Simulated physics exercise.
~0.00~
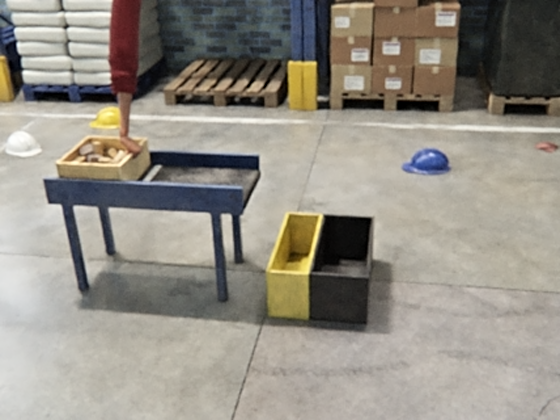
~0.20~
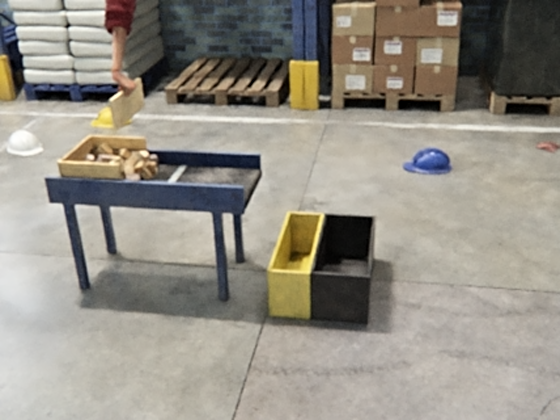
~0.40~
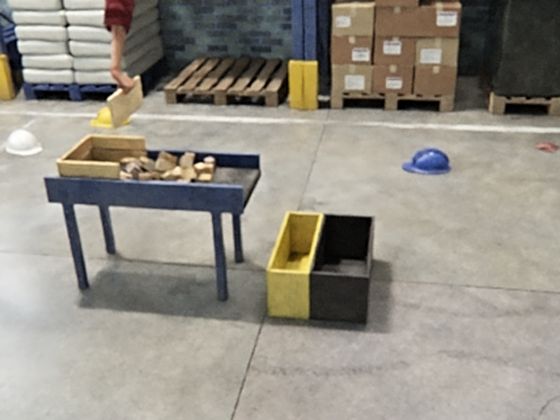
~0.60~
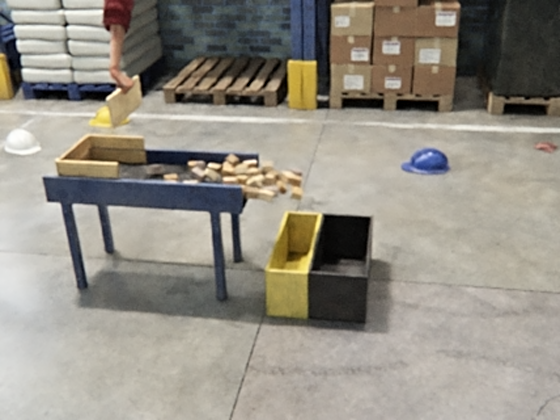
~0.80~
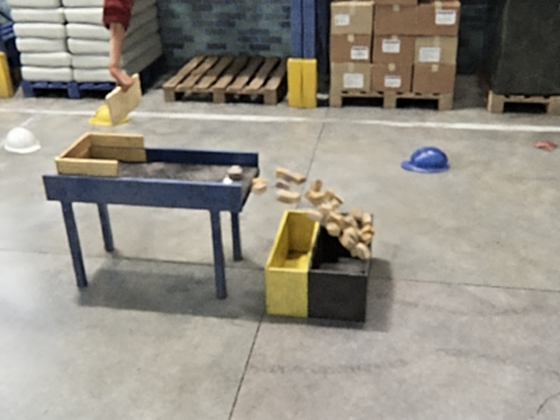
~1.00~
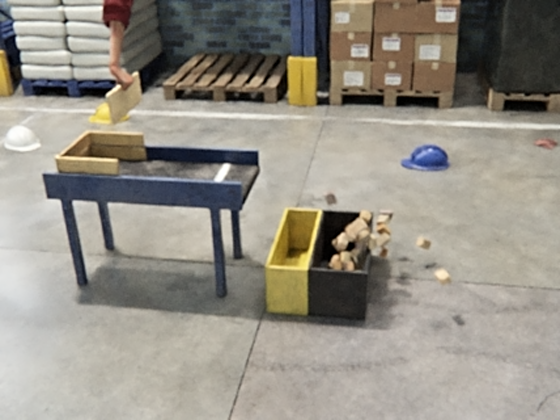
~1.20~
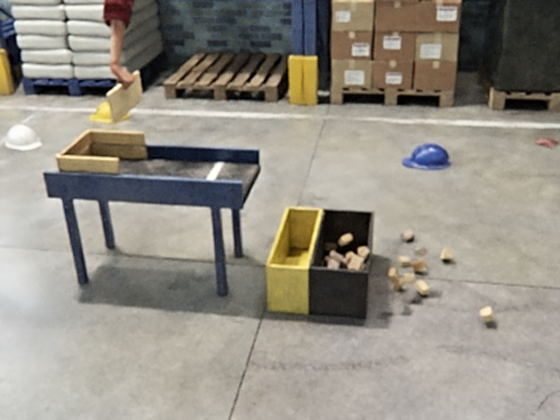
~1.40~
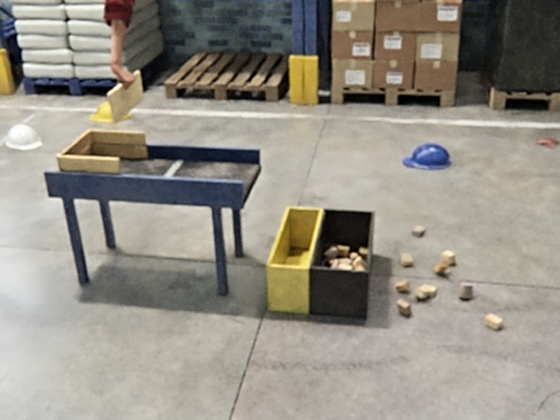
We see a hand lift the gate of a wooden pen on a blue table-like conveyor, and wooden blocks move right along it and spill off the end. Many land in the black tub beside a yellow one, while others scatter on the floor beyond.
